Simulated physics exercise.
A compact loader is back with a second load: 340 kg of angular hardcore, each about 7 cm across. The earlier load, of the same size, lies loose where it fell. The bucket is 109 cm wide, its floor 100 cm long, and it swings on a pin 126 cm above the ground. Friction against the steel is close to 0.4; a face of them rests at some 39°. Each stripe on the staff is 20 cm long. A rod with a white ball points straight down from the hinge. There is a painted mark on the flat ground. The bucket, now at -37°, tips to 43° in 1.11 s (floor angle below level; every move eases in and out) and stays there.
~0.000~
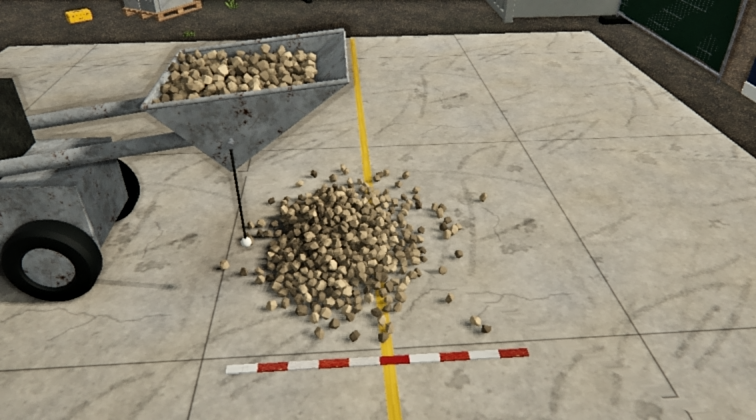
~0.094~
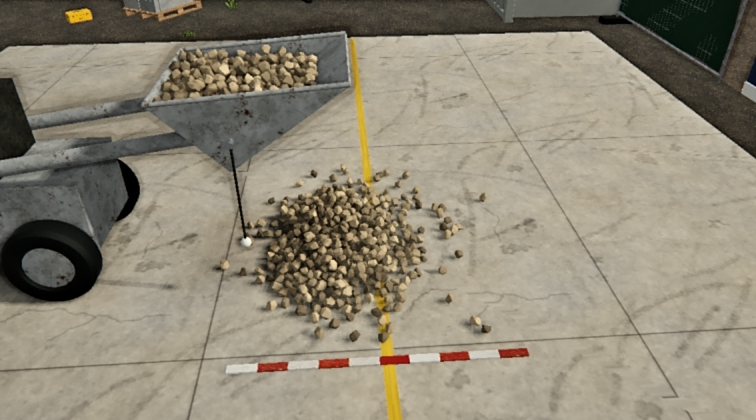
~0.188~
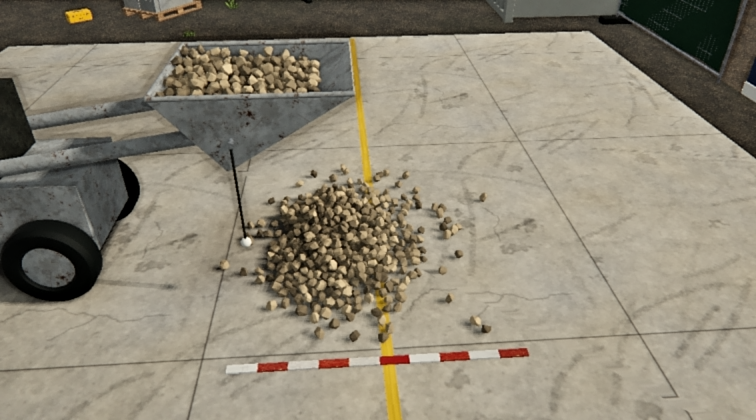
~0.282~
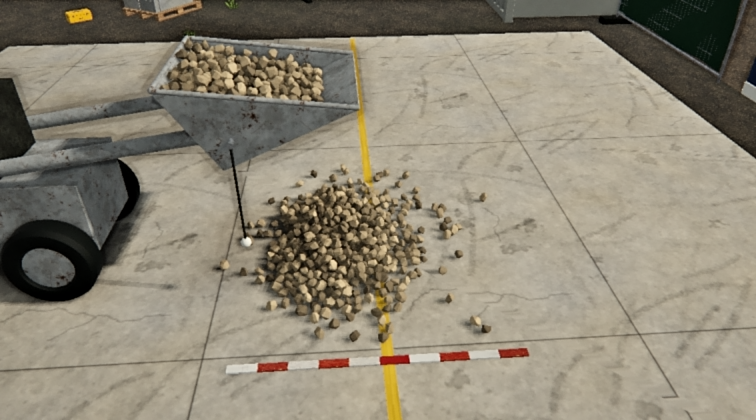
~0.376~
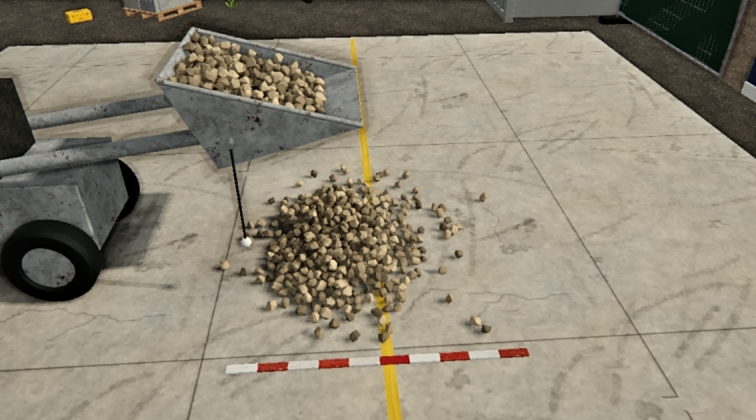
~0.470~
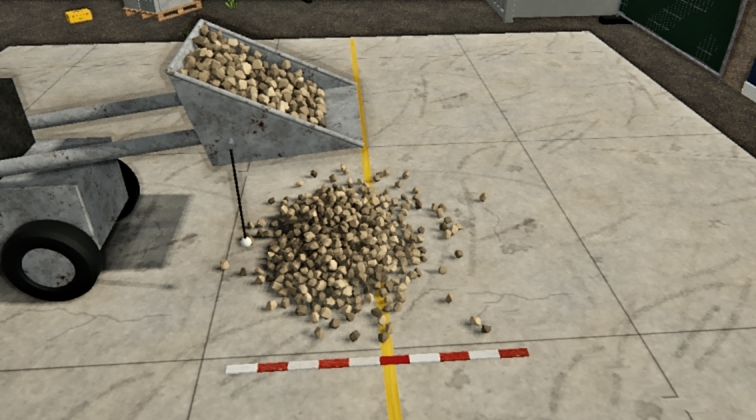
A grey metal bucket full of small tan stones slowly tilted down toward the right on its arms, its load shifting inside, while a loose pile sat still on the concrete below.
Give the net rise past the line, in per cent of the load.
About 66 per cent.
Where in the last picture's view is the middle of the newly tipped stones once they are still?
Near (388, 227).
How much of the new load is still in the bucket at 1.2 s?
It holds some 70 per cent.
After 0.8 s the floor is at 30°; in per cent of one load, 100 in the bucket, 82 short of the line, 18 past the line; the foremost stones are at (462, 244).
After 1.2 s the floor is at 43°; in per cent of one load, 71 in the bucket, 110 short of the line, 19 past the line; the foremost stones are at (462, 244).
After 1.6 s the floor is at 43°; in per cent of one load, 13 in the bucket, 132 short of the line, 54 past the line; the foremost stones are at (462, 244).
After 4.2 s the floor is at 43°; in per cent of one load, 0 in the bucket, 116 short of the line, 84 past the line; the foremost stones are at (512, 237). Net gain past the line, 66.
